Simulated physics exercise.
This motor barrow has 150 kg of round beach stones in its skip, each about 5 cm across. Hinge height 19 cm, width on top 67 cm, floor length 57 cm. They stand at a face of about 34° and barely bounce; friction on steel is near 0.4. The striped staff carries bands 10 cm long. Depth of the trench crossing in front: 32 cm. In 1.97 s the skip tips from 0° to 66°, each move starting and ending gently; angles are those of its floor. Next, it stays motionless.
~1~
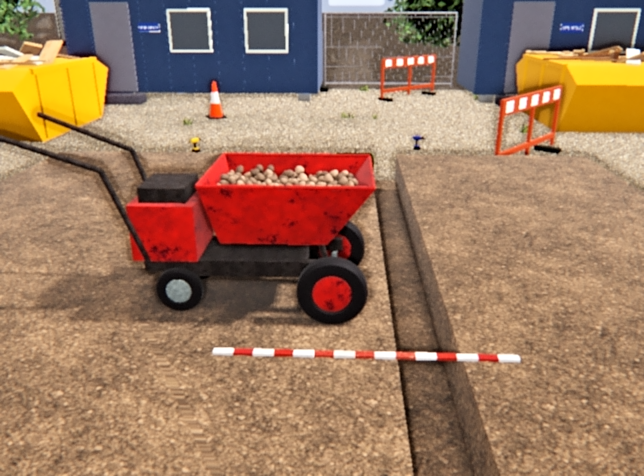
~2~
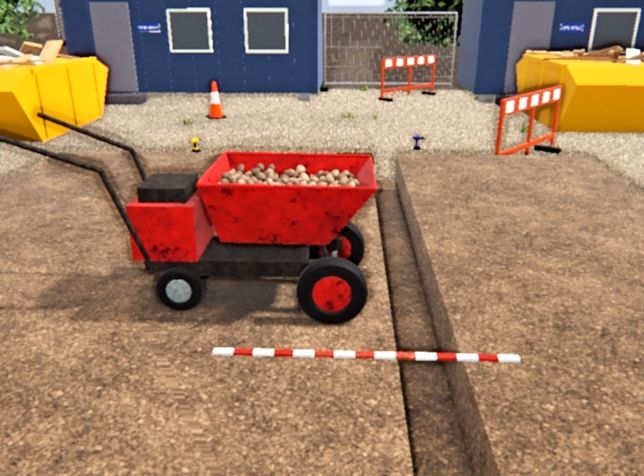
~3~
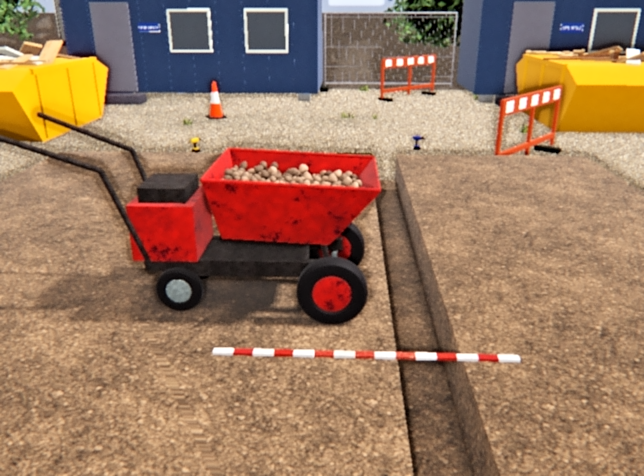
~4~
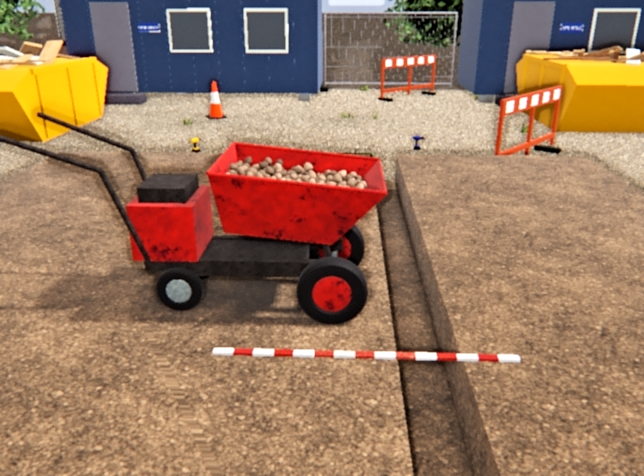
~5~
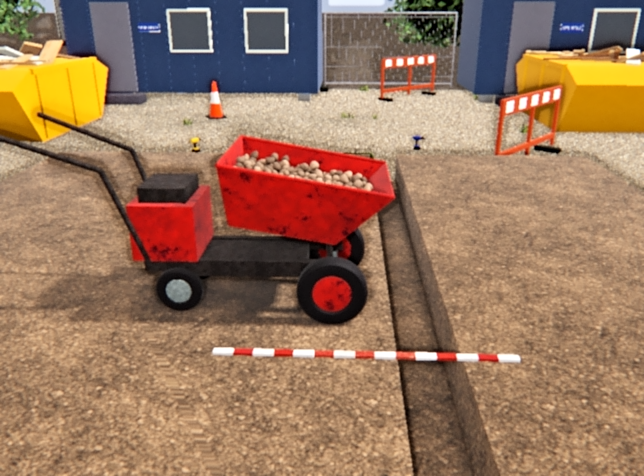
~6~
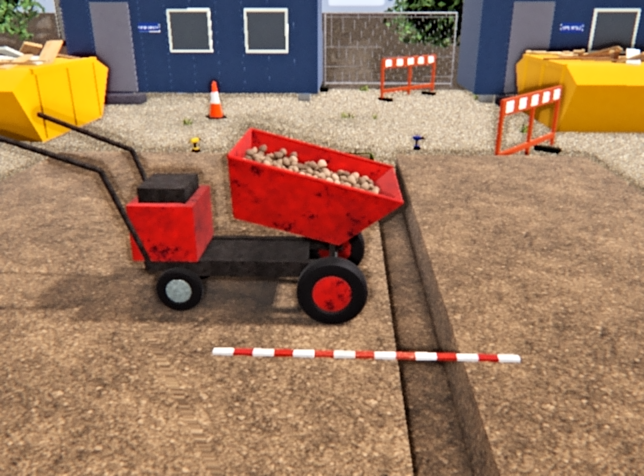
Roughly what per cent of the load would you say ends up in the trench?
I'd say 30 per cent ends up in the trench.
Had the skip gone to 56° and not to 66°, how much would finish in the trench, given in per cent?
I'd guess some 15 in a hundred.
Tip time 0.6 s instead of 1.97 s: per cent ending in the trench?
15 %.
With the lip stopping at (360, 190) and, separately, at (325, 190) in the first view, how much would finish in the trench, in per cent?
Estimates: 45 % then 80 %.
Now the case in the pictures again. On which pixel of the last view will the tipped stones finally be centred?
Their middle ends up near (472, 296).
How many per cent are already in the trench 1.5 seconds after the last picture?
Around 0 per cent of it.
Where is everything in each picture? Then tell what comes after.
Lip at (375, 189), floor tilted 0°, highest stones at (281, 175), in the first frame.
Lip at (376, 189), floor tilted 1°, highest stones at (279, 175), in the second frame.
The skip is at 3°, its lip at (380, 191); the top of the load is at (252, 172), in the third frame.
Lip at (386, 193), floor tilted 6°, highest stones at (252, 168), in the fourth frame.
The skip is at 10°, its lip at (394, 197); the top of the load is at (251, 162), in the fifth frame.
The skip is at 15°, its lip at (403, 203); the top of the load is at (255, 155), in the sixth frame.
Then, 0.9 s after the last picture the floor is at 56°, 100 % in the skip; the foremost stones are at (444, 250).
Then, 1.5 s after the last picture the floor is at 66°, 55 % in the skip, 45 % past the trench; the foremost stones are at (556, 299).
Then, 1.8 s after the last picture the floor is at 66°, 31 % in the skip, 3 % in the trench, 66 % past the trench; the foremost stones are at (617, 301).
Then, 3.8 s after the last picture the floor is at 66°, 0 % in the skip, 30 % in the trench, 70 % past the trench; the foremost stones are past the picture's edge.
